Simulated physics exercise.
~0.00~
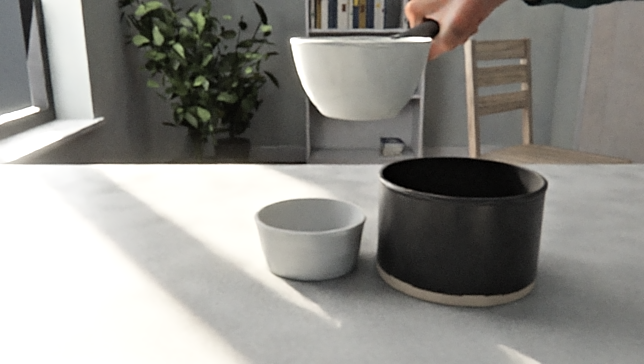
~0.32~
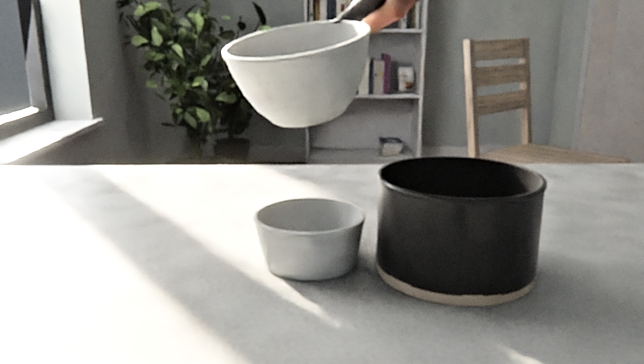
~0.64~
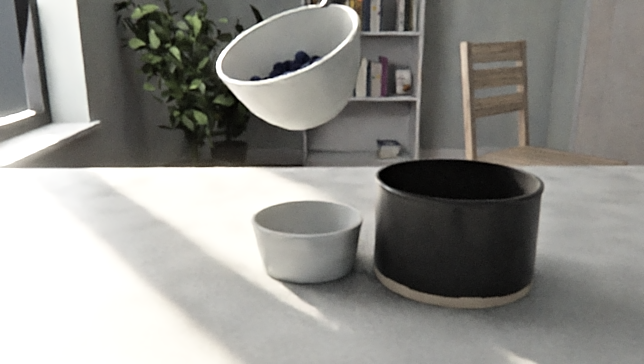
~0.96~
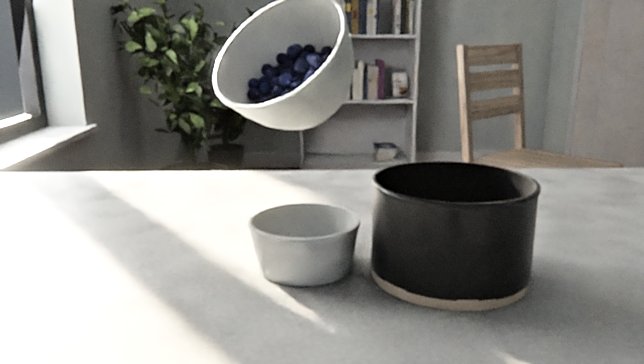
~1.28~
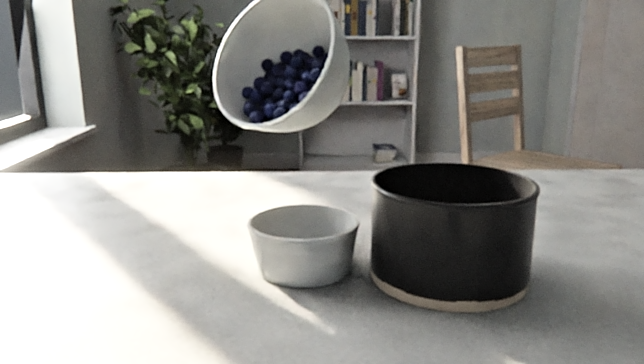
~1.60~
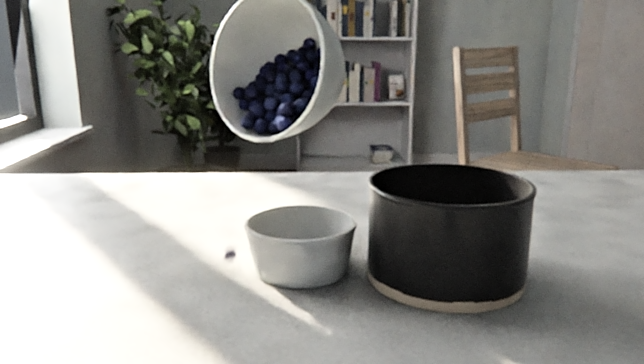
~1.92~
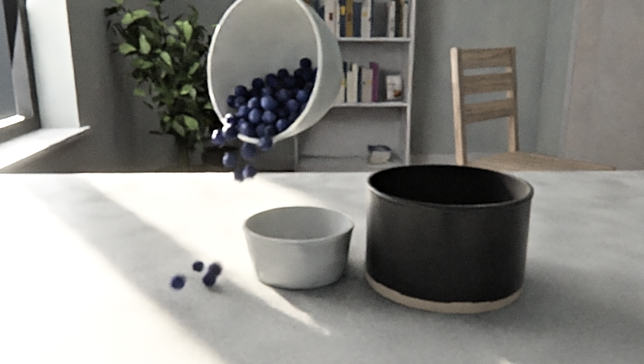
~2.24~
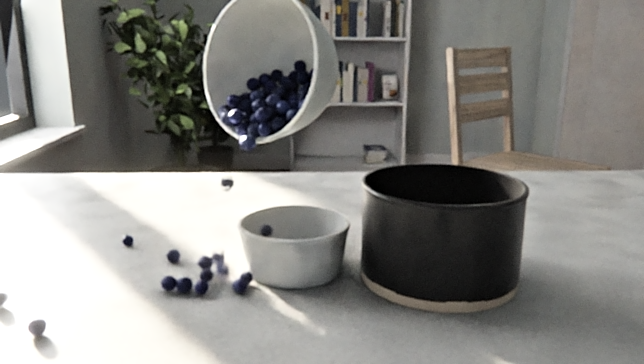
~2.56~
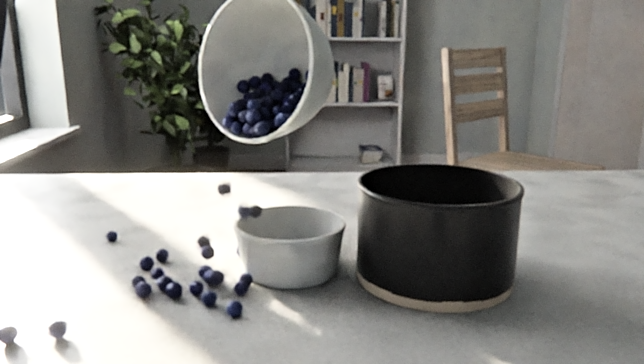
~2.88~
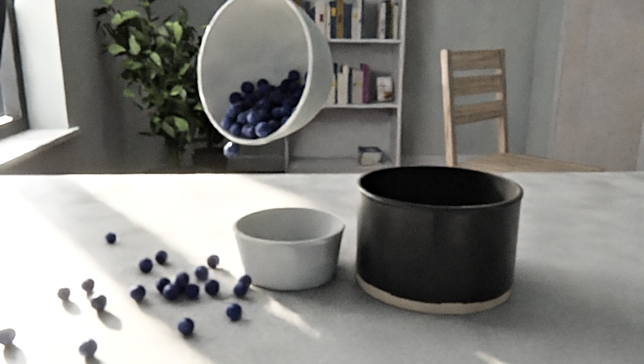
Blueberries spilling from a tilting white bowl and scattering across the table beside a small dish, many still in the bowl.
